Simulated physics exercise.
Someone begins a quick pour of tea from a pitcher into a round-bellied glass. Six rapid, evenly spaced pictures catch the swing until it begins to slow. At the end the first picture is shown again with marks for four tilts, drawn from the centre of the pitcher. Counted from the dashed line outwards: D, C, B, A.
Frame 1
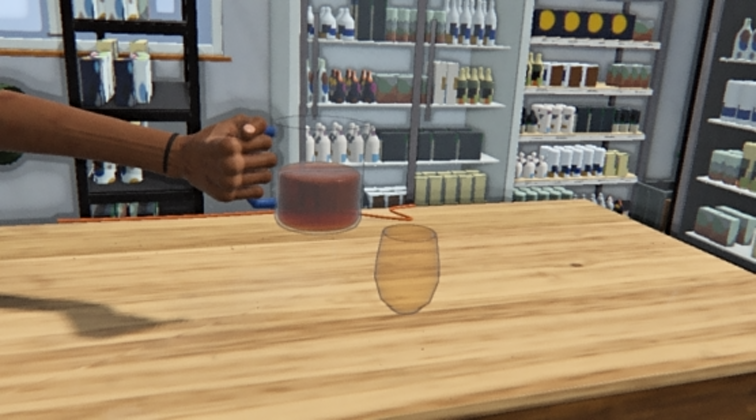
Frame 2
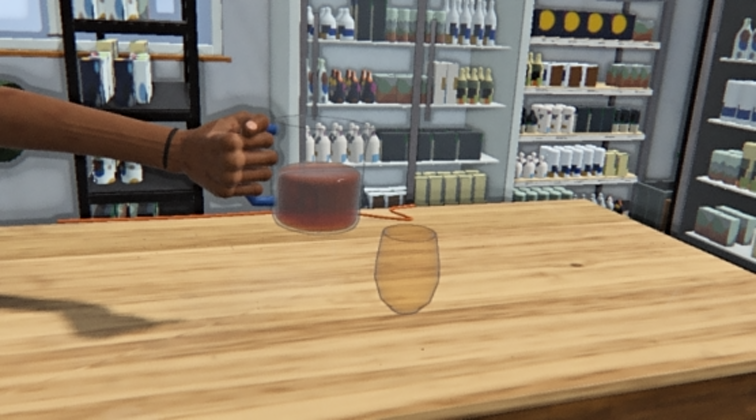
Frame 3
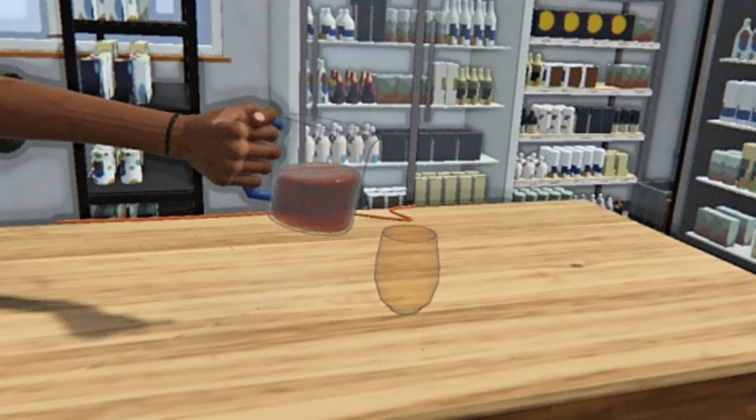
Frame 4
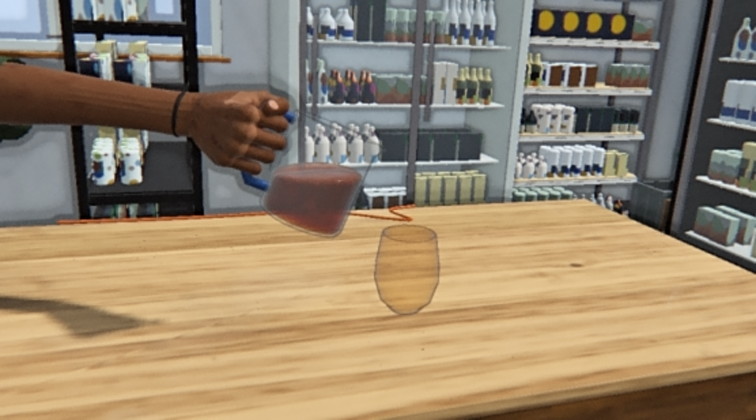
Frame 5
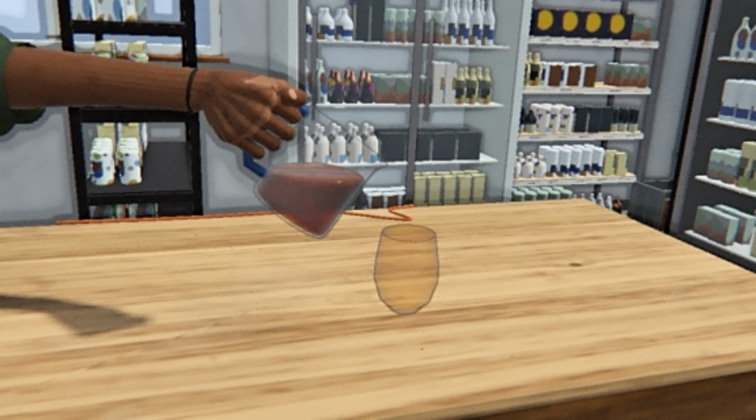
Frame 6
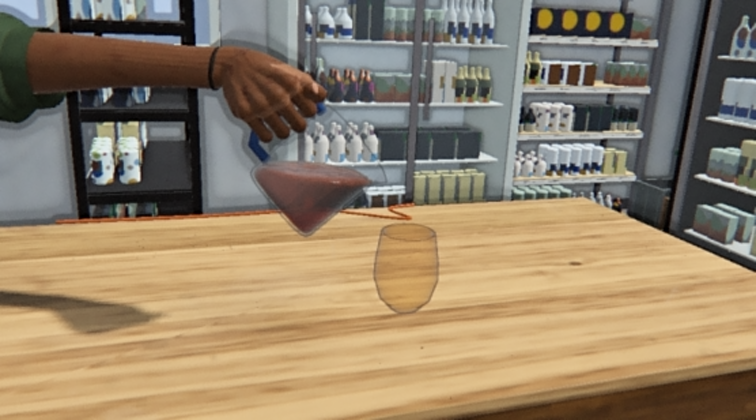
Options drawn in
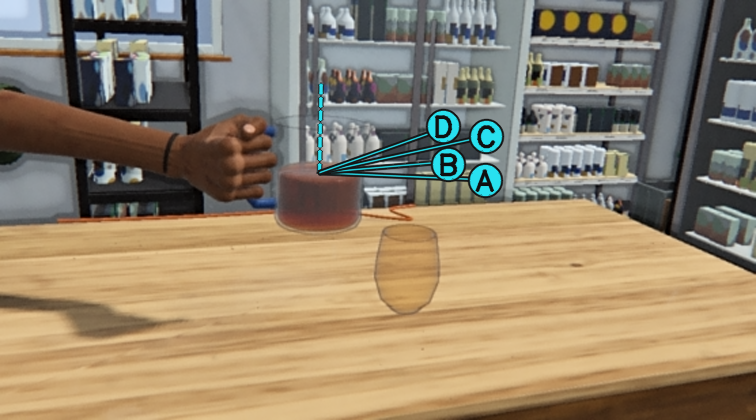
Hand tilting a clear pitcher of reddish tea steadily rightward above a wooden table, beside an empty round-bellied glass.
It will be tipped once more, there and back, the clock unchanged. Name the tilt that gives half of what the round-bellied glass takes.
It is D.
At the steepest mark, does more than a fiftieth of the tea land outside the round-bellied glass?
Yes.
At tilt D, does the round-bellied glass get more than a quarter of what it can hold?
Yes, clearly.
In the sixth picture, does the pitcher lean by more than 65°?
No, it does not.
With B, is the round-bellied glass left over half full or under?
Over.
On the marked copy, A at (468, 179); B at (431, 162); C at (470, 139); D at (428, 133).
For tilt A, the round-bellied glass ends with about 63 % of what it can hold; 31 % of the tea is spilt.
For tilt B, the round-bellied glass ends with about 73 % of what it can hold; 11 % of the tea is spilt.
For tilt C, the round-bellied glass ends with about 65 % of what it can hold; 3 % of the tea is spilt.
For tilt D, the round-bellied glass ends with about 50 % of what it can hold.
